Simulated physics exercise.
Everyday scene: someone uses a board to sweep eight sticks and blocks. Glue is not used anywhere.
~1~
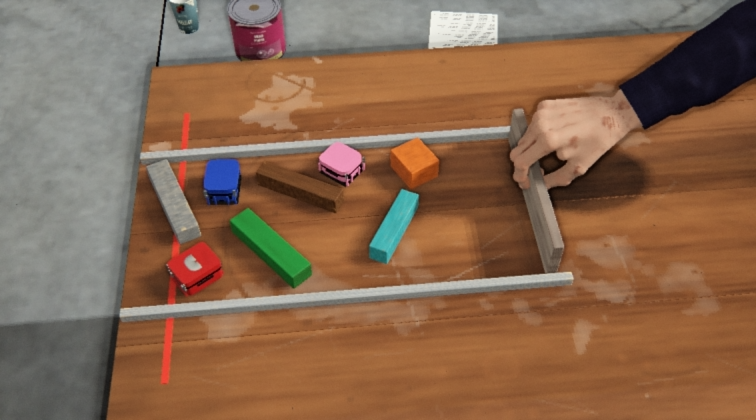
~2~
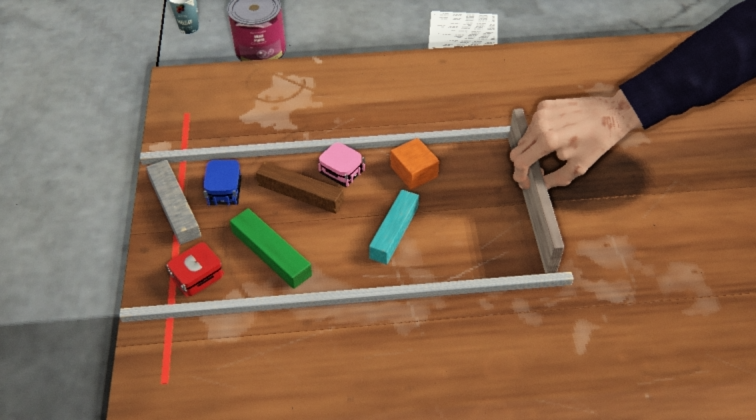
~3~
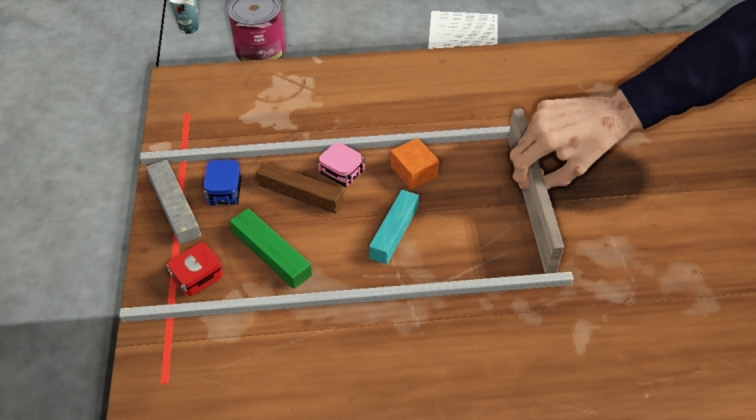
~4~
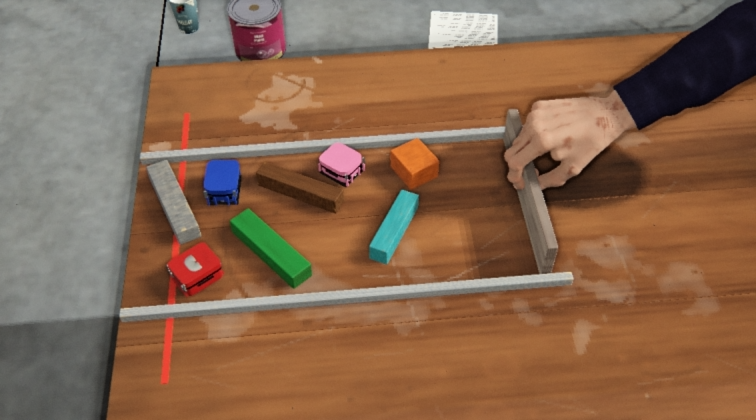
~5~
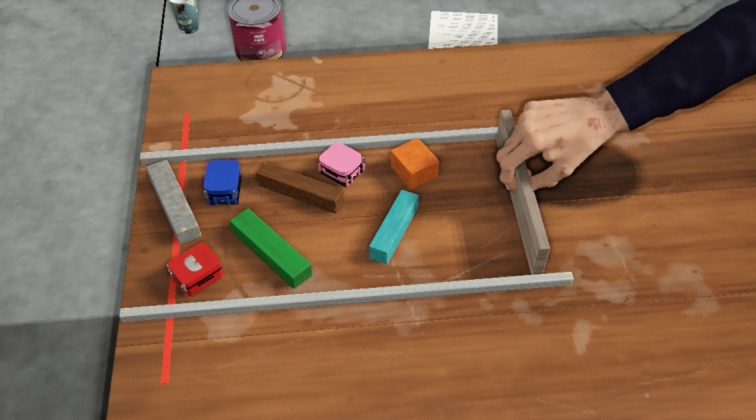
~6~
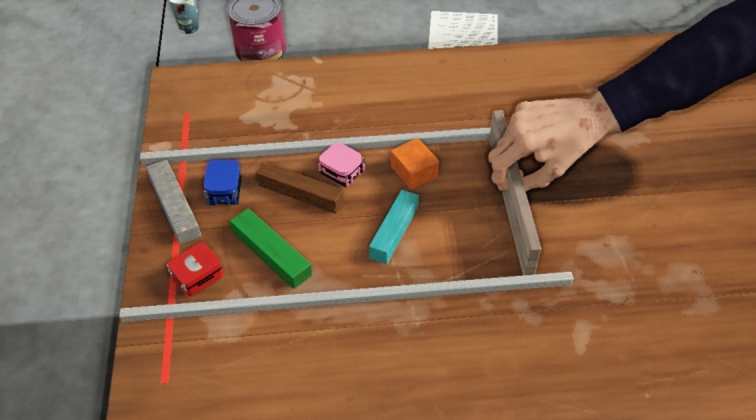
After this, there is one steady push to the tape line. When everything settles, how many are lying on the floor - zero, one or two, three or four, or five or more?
Falls come to a total above four.
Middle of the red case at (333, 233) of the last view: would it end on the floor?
Placed there, it does not drop.
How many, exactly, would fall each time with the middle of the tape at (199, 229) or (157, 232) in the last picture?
So that's 2 for the first and 6 for the second.
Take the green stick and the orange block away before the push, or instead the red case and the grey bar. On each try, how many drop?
2 in the first case and 3 in the second.
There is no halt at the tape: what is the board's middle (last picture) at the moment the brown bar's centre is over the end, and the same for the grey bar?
The middle is at (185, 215) when it's the brown bar, and at (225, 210) when it's the grey bar.
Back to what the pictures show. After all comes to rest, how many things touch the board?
That would be 2 of them.
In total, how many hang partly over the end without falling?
0, I think.
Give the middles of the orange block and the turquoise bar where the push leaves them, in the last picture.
Orange block: (162, 177); turquoise bar: (164, 247).
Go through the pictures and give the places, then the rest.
Grey bar (173, 201); red case (196, 271); blue case (223, 183); board (534, 188); tape (177, 230), in the first picture.
Red case (196, 271); pink case (341, 165), in the second picture.
Blue case (223, 183); green stick (270, 248), in the third picture.
Grey bar (173, 201); board (528, 188), in the fourth picture.
Red case (196, 271); brown bar (300, 187), in the fifth picture.
Grey bar (173, 201); red case (196, 271); blue case (223, 183); board (513, 190); tape (177, 230), in the sixth picture.
A little later, none off yet; grey bar at rest near (173, 201); red case at rest near (196, 271); blue case at rest near (223, 183).
When it is over, the number that fall off is five or more; down, pink case, brown bar, blue case, red case and grey bar.
